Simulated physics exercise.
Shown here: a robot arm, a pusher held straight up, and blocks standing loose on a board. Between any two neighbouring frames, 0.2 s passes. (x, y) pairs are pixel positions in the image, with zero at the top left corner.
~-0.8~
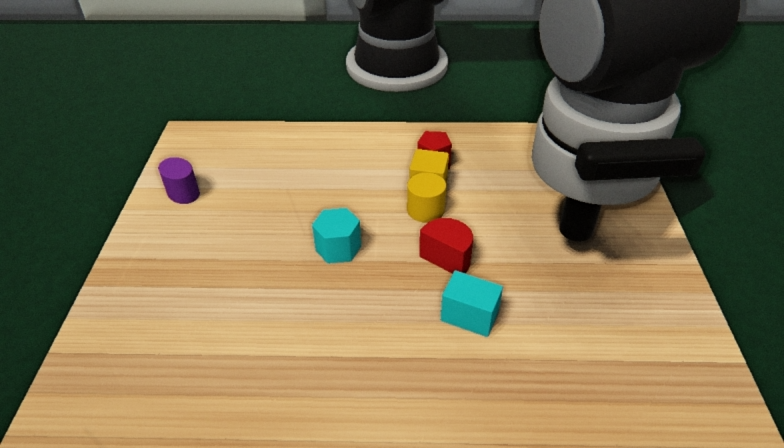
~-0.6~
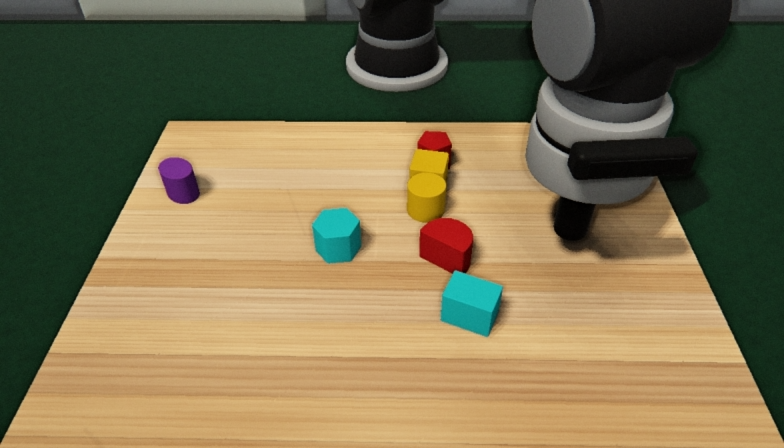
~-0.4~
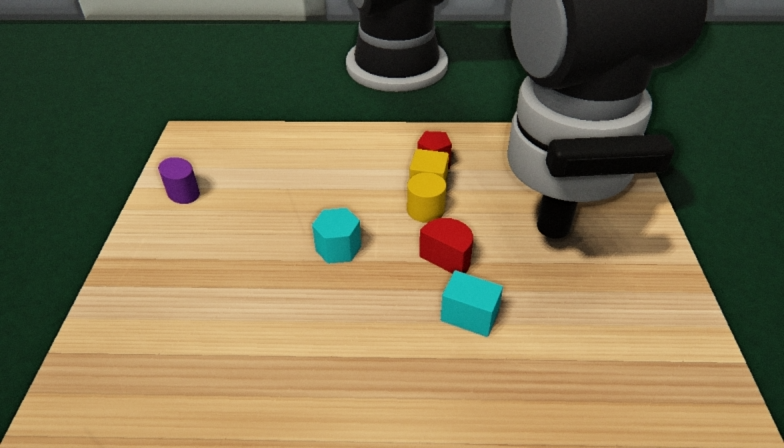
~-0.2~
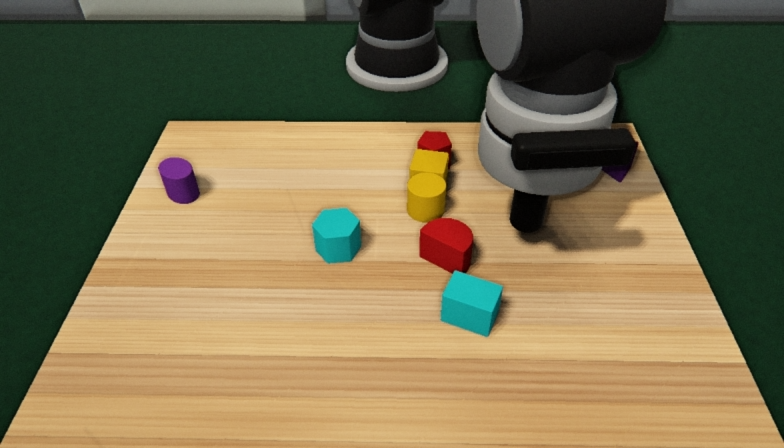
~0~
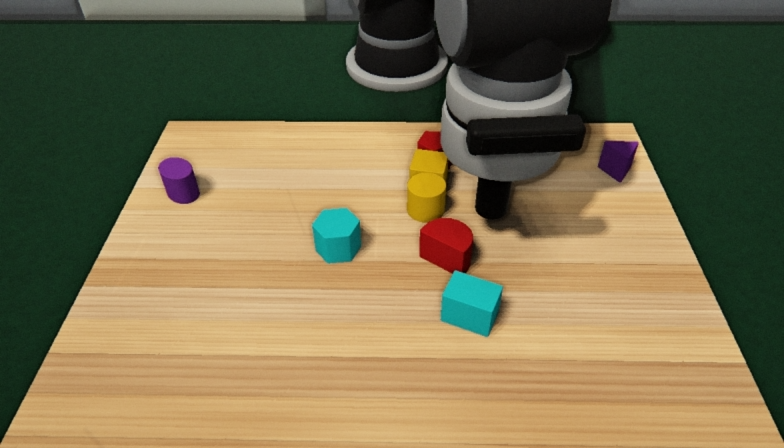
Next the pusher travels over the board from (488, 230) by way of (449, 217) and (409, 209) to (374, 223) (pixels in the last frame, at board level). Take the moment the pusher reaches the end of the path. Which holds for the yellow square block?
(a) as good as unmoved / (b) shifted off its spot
Option a.
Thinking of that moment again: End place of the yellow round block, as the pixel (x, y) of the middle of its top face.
It will likely be found at (361, 176).
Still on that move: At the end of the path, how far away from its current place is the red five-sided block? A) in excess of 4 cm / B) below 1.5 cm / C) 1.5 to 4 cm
I choose B.
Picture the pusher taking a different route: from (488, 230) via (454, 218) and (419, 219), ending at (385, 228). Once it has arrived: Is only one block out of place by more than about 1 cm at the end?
Answer: Yes.
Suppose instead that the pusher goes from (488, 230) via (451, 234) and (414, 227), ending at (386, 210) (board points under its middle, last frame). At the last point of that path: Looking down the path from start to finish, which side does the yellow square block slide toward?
Facing from start to end, it shifts right.
What follows on the original path. One third of the way, pusher at (450, 198); yellow round block at (418, 182).
Two thirds of the way, pusher at (409, 190); yellow round block at (378, 174).
At the end, pusher at (373, 204); yellow round block at (361, 176); yellow square block still; red five-sided block still.
